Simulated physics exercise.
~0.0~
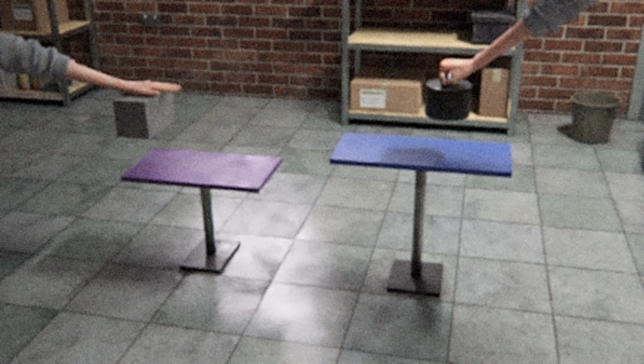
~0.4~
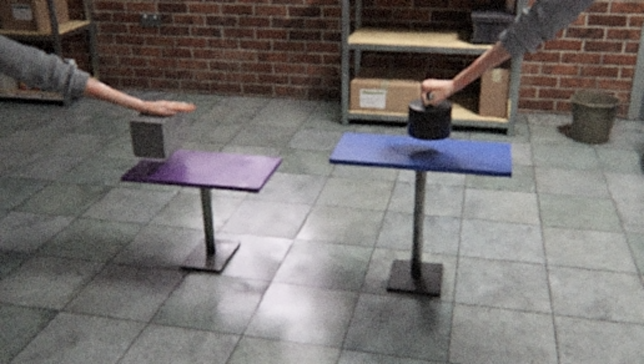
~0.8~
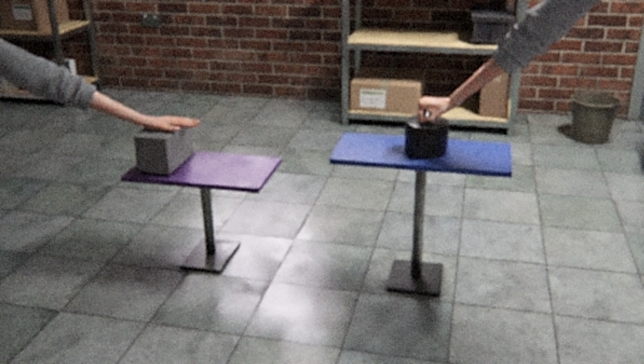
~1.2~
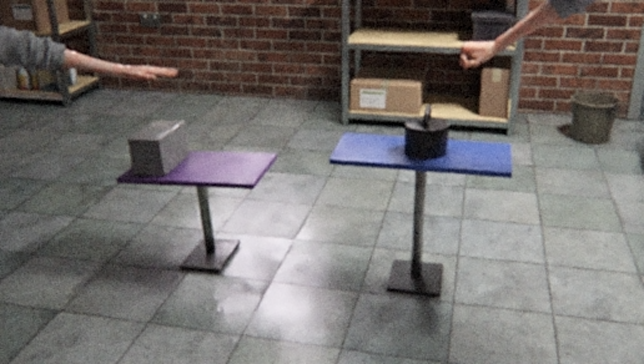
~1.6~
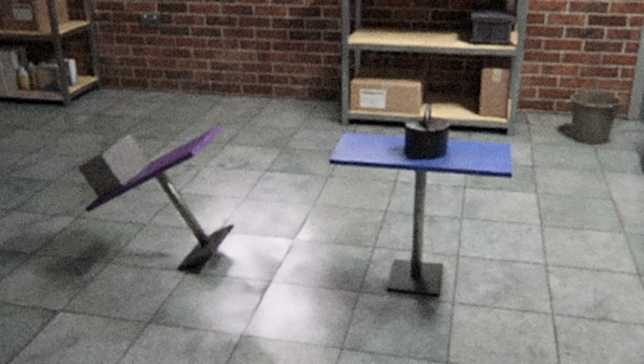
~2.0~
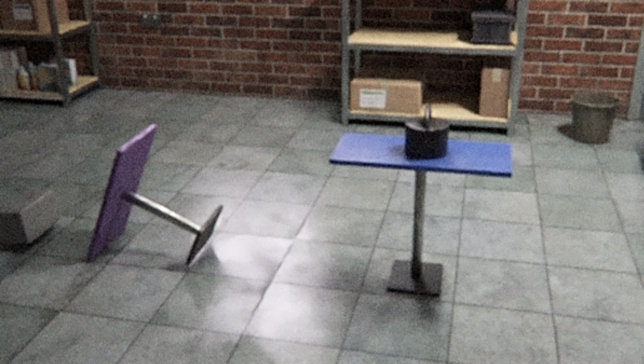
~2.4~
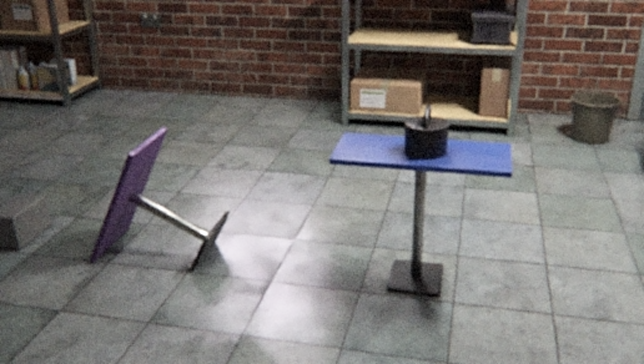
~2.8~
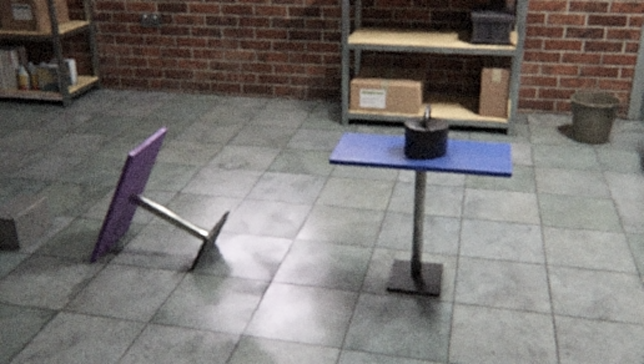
A grey block was set near the left edge of a purple table while another hand put a dark round object on a blue one. Once released, the purple table toppled left, dropping its block to the floor, while the blue table stayed upright.
